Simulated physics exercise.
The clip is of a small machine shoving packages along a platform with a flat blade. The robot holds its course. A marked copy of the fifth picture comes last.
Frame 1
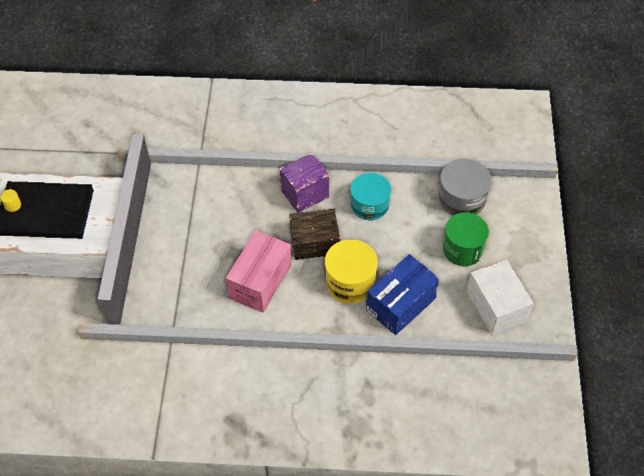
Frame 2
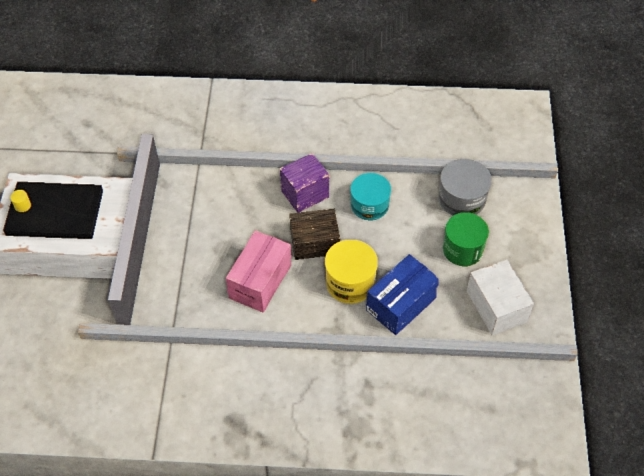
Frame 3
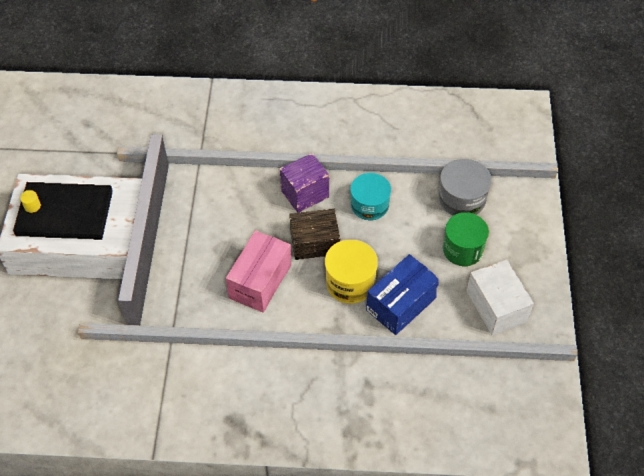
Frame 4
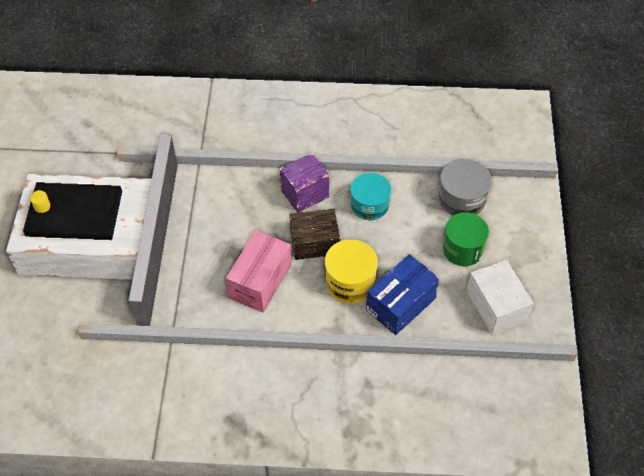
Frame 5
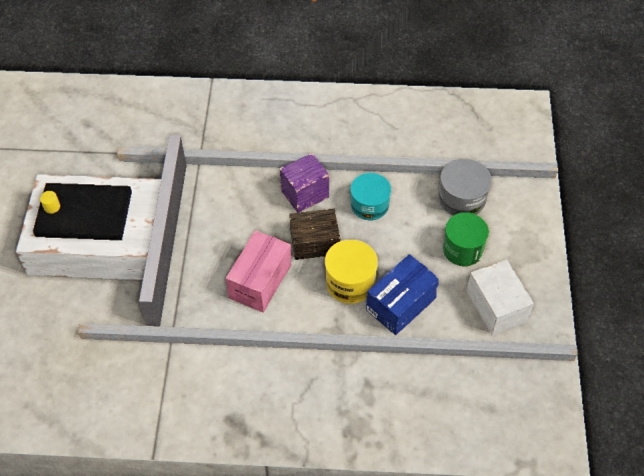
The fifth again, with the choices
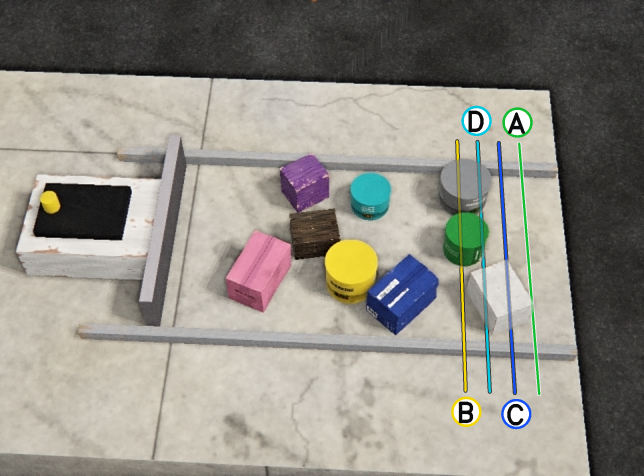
A small white machine with a flat gray blade slides slowly right toward scattered, unmoving packages.
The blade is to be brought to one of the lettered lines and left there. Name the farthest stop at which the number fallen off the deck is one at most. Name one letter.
No second one falls up to B.
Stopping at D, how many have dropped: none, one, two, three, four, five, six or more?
In all, two.
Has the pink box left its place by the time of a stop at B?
Yes.
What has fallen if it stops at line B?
It is the white crate.
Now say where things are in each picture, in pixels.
Purple crate (305, 183); black crate (314, 234); green pail (465, 240), in the first frame.
Robot (60, 209); yellow pail (351, 272), in the second frame.
Robot (71, 210); white crate (500, 297), in the third frame.
Robot (80, 210); blue parcel (403, 295), in the fourth frame.
Robot (90, 210); purple crate (305, 183); black crate (314, 234); green pail (465, 240), in the fifth frame.
On the marked copy, A at (528, 258); B at (461, 255); C at (506, 257); D at (483, 256).
Taking B. A third of the way, robot (197, 215); pink box (293, 272); black crate (328, 230).
Two thirds of the way, robot (305, 219); white crate (507, 297); grey pail (481, 187).
When it is over, robot (388, 223); white crate over the edge; green pail (552, 248); one fallen.
As for the rest, A drops six; C drops five; D drops two.
